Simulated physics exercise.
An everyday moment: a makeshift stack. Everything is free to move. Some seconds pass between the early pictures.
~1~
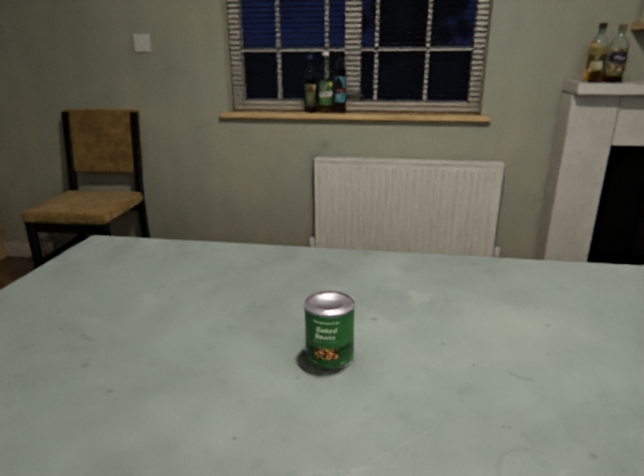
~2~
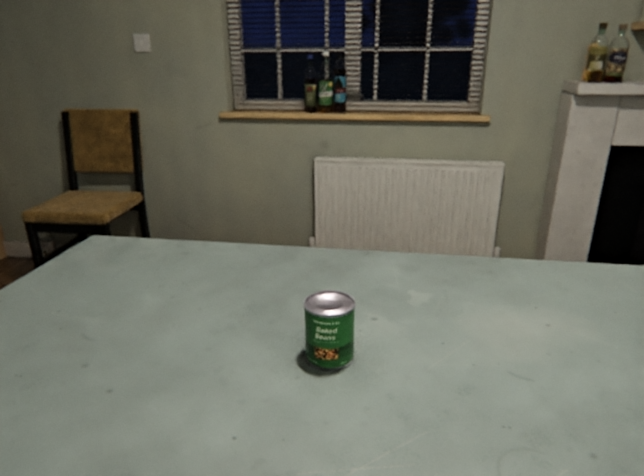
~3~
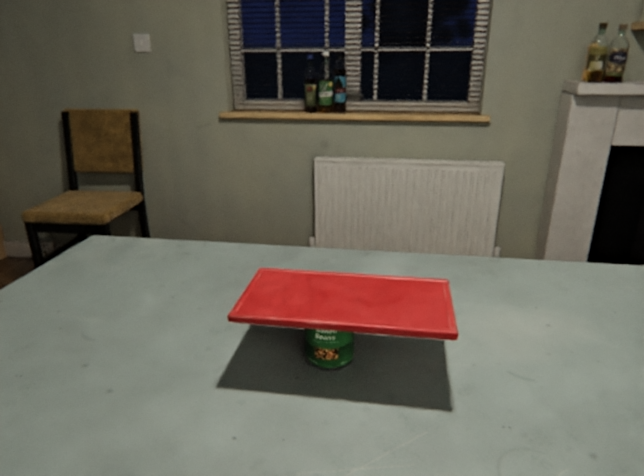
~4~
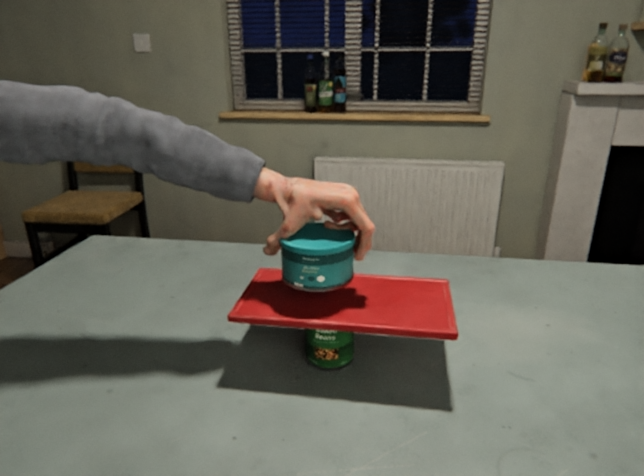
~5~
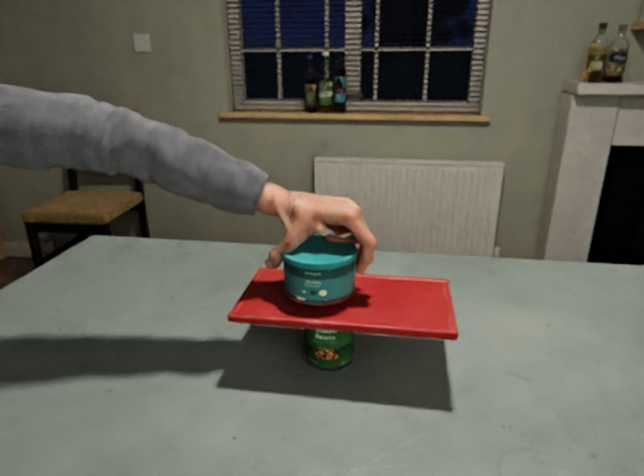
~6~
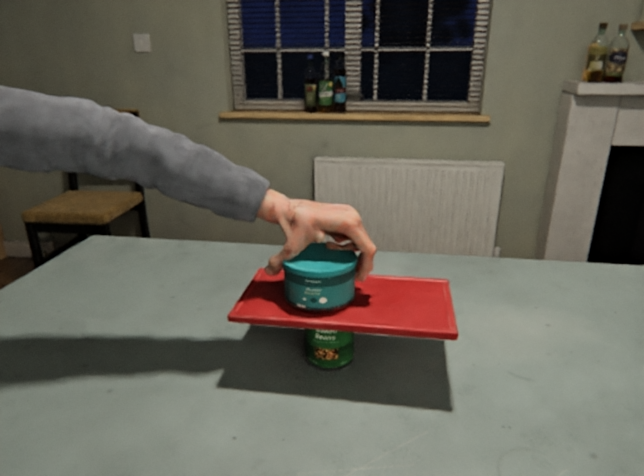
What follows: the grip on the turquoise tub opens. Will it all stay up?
The stack holds.
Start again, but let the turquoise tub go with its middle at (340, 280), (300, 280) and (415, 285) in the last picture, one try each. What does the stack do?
First, it stays up; second, it holds; third, it gives way.
Then, 0.50 s after the last picture, nothing has stirred.
Then, 1.30 s after the last picture, turquoise tub resting near (320, 277).
At rest, all 3 in place. Seen from the same camera at the end, turquoise tub near (320, 277). The stack stays up.
